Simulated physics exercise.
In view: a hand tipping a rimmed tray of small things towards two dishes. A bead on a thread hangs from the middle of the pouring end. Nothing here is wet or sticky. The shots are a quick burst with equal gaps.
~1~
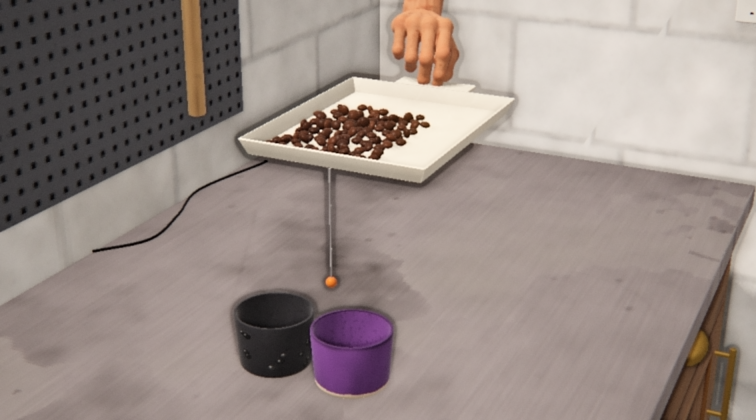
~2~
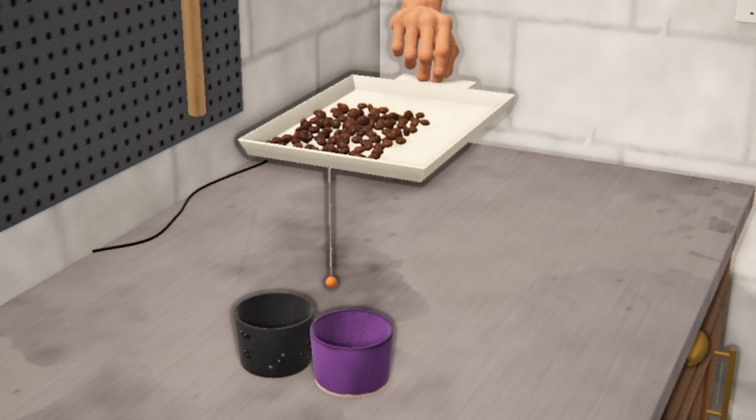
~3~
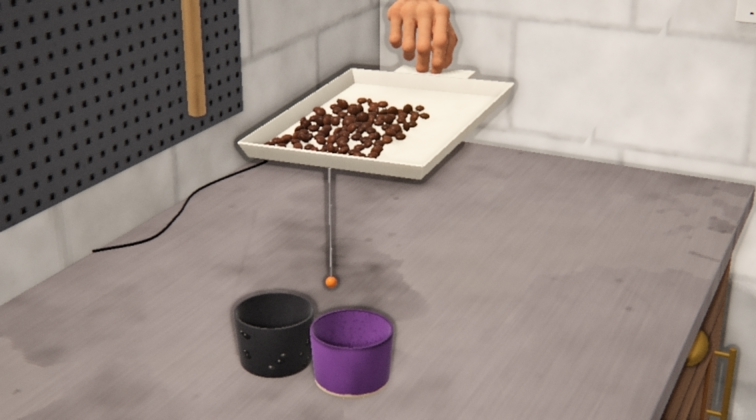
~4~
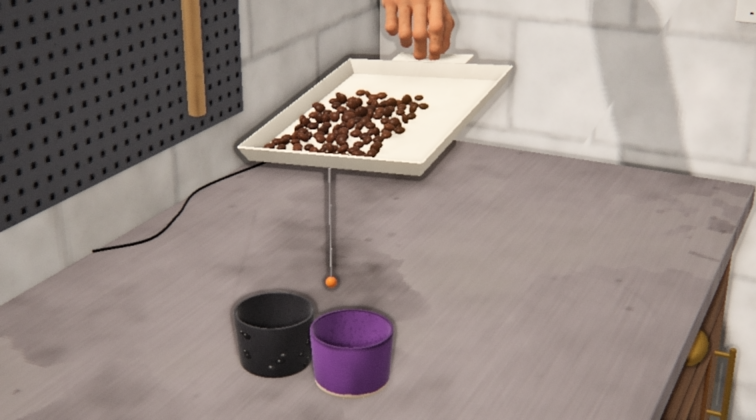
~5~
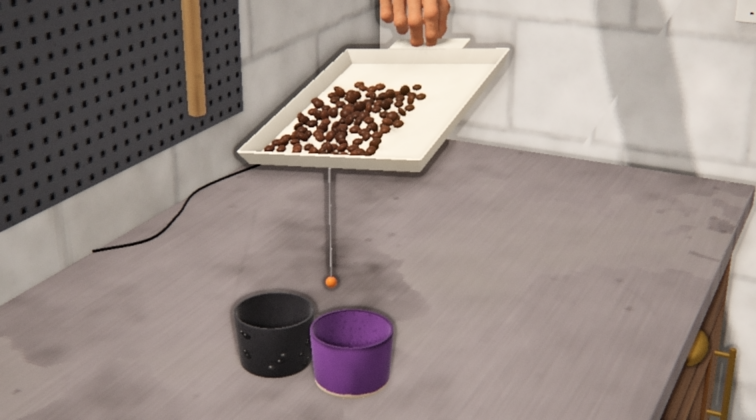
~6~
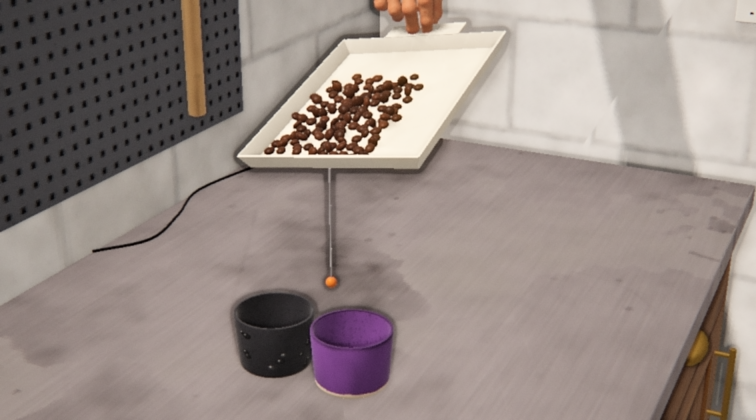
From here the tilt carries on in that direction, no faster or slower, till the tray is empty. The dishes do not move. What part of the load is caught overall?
In the dishes lies only the smaller part of it.
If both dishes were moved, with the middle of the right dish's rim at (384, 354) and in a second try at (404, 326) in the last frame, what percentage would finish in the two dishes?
First some 0, then 0 per cent.
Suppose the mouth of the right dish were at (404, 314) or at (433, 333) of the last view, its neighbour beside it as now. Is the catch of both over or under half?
At the first place below a half, at the second less than half.
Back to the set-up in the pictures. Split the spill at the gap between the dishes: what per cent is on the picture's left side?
It comes to 90 per cent or so.
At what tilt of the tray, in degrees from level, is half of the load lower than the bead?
Near 90 degrees.
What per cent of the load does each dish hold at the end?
Left dish: 10 %, right dish: 0 %.
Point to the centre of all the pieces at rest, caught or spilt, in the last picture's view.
Roughly at (244, 331).
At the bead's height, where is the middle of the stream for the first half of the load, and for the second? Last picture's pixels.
The first part at (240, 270); the rest at (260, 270).
Soon, tray tipped steeply; nearly all on the tray; a small part in the air.
A while on, tray tipped right over; a stray few on the tray; a small part in the left dish; most outside both; a small part in the air.
Towards the end, tray tipped past a quarter turn; a small part in the left dish; most outside both.
Finally, tray tipped past a quarter turn; none in the right dish; a small part in the left dish; most outside both.
